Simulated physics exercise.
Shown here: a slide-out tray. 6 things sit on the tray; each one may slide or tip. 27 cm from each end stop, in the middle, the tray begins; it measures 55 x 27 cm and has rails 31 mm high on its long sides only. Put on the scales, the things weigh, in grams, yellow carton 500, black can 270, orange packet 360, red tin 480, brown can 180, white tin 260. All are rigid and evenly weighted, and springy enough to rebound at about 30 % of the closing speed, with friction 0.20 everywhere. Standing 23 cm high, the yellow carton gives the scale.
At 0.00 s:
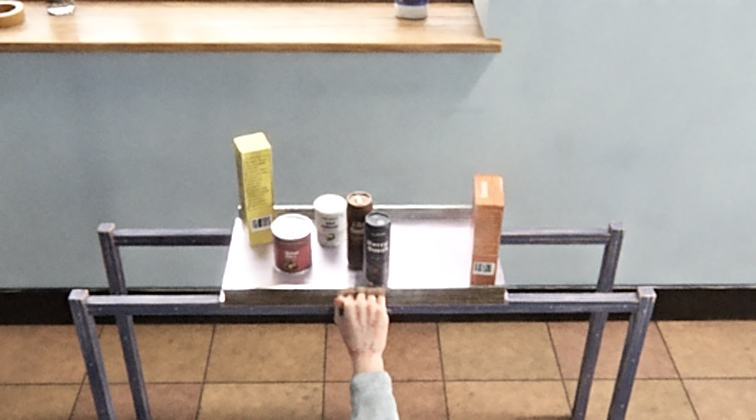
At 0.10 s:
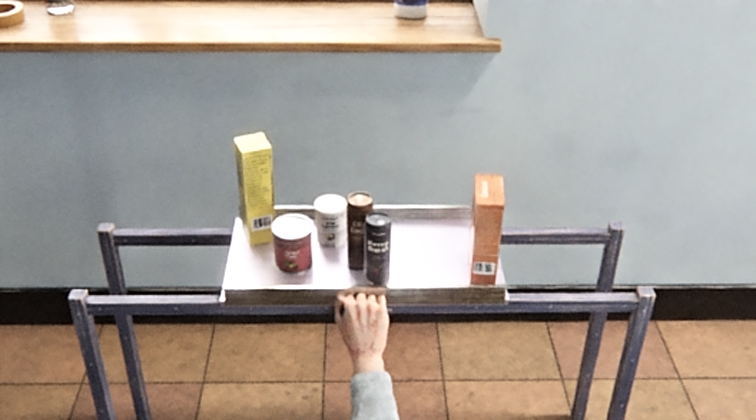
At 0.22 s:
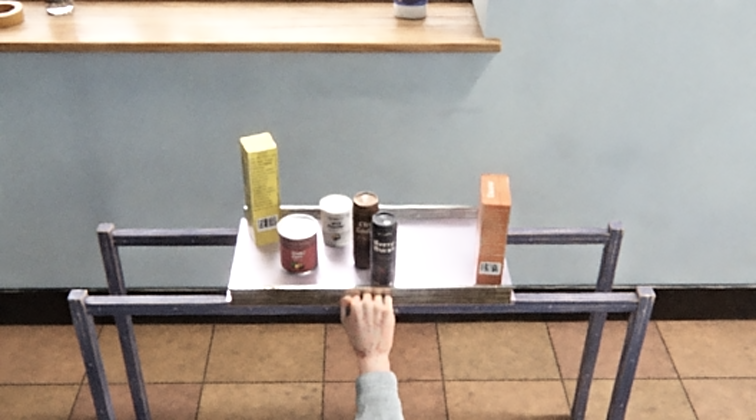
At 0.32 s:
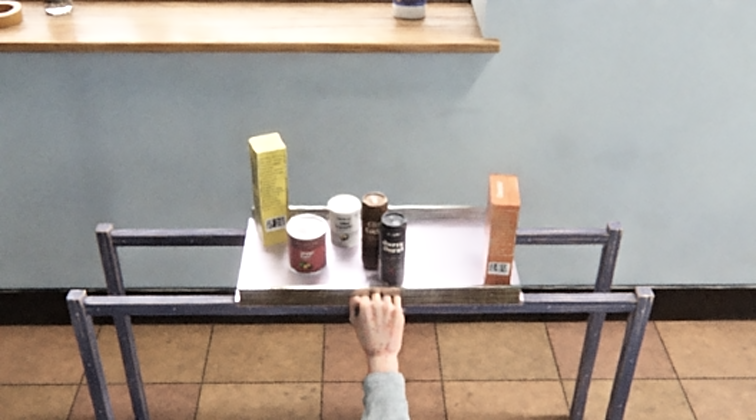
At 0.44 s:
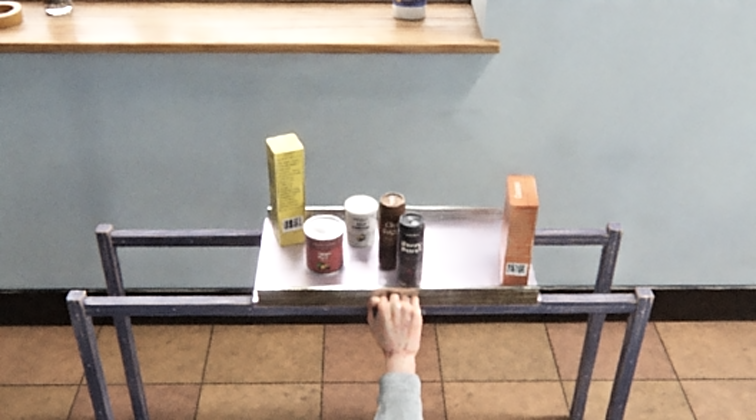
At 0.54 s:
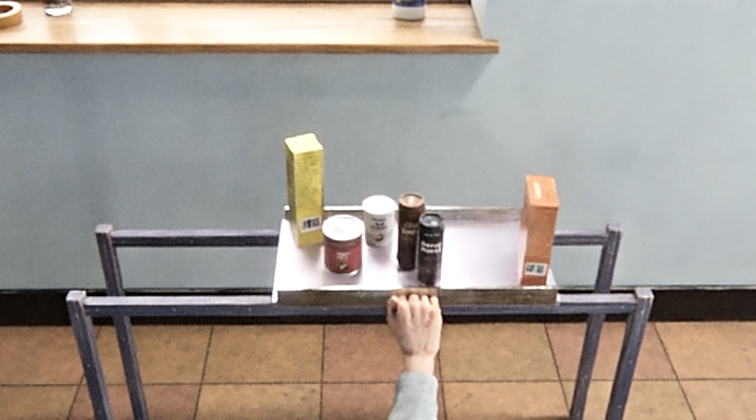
A tray holding a yellow carton, a red tin, a white tin, brown and black cans and an orange packet rests still, then slides a short way right along dark rails as a hand grips its front edge.
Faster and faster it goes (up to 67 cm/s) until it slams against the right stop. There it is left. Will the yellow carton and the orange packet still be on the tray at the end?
My prediction: The yellow carton is still present on the tray; the orange packet is absent from the tray.
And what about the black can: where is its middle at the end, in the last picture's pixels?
Its middle settles close to pixel (564, 251).
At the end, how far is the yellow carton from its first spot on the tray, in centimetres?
About 11 cm.
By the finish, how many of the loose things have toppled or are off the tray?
Total: 1.
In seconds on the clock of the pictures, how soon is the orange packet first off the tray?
It happens at about 0.9 s.
Around 0.94 s, tray has slid 27 cm right; orange packet now off the tray; yellow carton shifted 6 cm near (411, 192); brown can shifted 6 cm.
Around 1.04 s, tray has slid 27 cm right; yellow carton shifted 9 cm near (427, 192); brown can shifted 9 cm; black can shifted 9 cm.
Around 1.34 s, tray has slid 27 cm right; yellow carton shifted 11 cm near (434, 192); white tin shifted 11 cm; brown can shifted 10 cm.
Finally (1.6 s), off the tray, orange packet; not toppled but over 5 cm from the start, yellow carton, black can, red tin, brown can and white tin. In the last view, yellow carton near (434, 192).
